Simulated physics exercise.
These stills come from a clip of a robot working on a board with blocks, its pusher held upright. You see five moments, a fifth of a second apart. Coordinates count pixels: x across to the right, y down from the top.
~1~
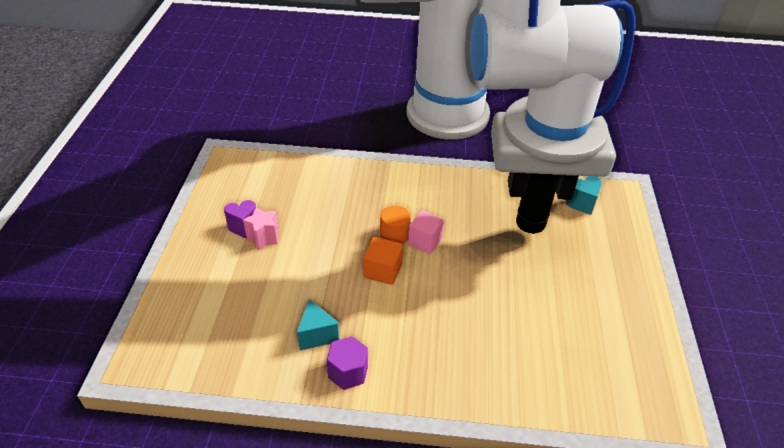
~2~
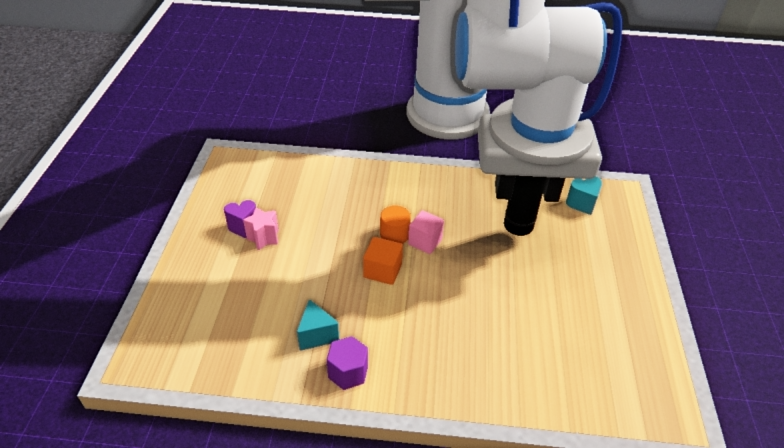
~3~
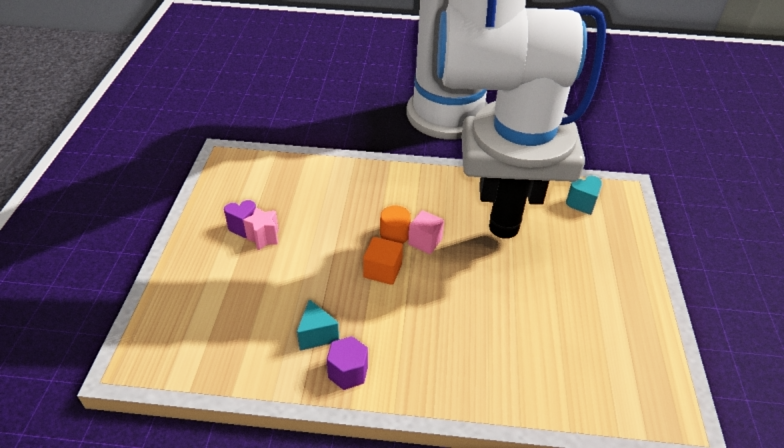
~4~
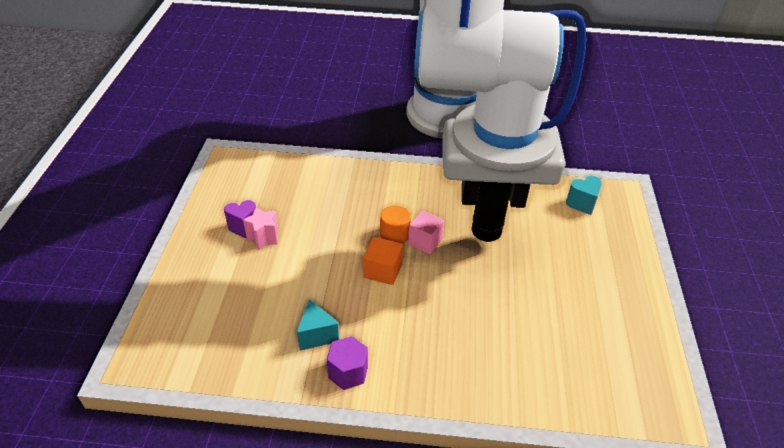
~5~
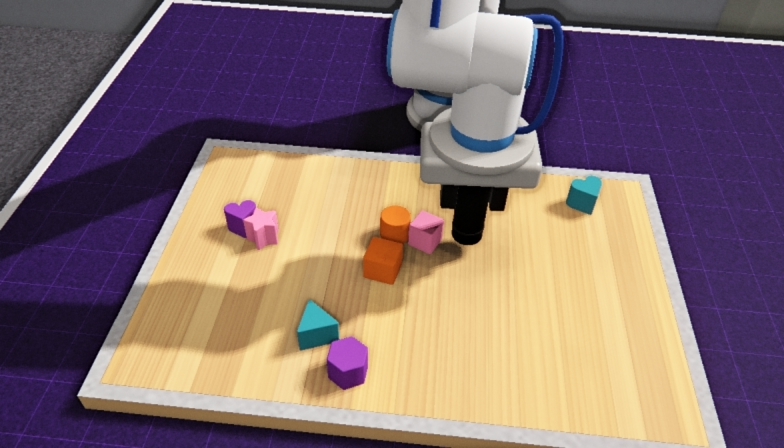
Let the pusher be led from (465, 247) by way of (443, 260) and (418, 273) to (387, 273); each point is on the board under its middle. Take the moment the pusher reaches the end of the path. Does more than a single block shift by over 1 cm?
Short answer: No.
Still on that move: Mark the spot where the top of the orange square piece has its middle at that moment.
I'd say the orange square piece ends with its top centre at (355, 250).
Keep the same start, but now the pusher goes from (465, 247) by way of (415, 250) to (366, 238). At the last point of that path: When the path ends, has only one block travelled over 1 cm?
No, it doesn't check out.
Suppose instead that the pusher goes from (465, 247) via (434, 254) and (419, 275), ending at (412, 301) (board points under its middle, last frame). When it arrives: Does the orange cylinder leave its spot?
Yes, that is what happens.
The first path, step by step. One third of the way, pusher (444, 249); nothing pushed yet.
Two thirds of the way, pusher (419, 262); nothing pushed yet.
At the end, pusher (387, 262); orange square piece (355, 250); pink square piece still.
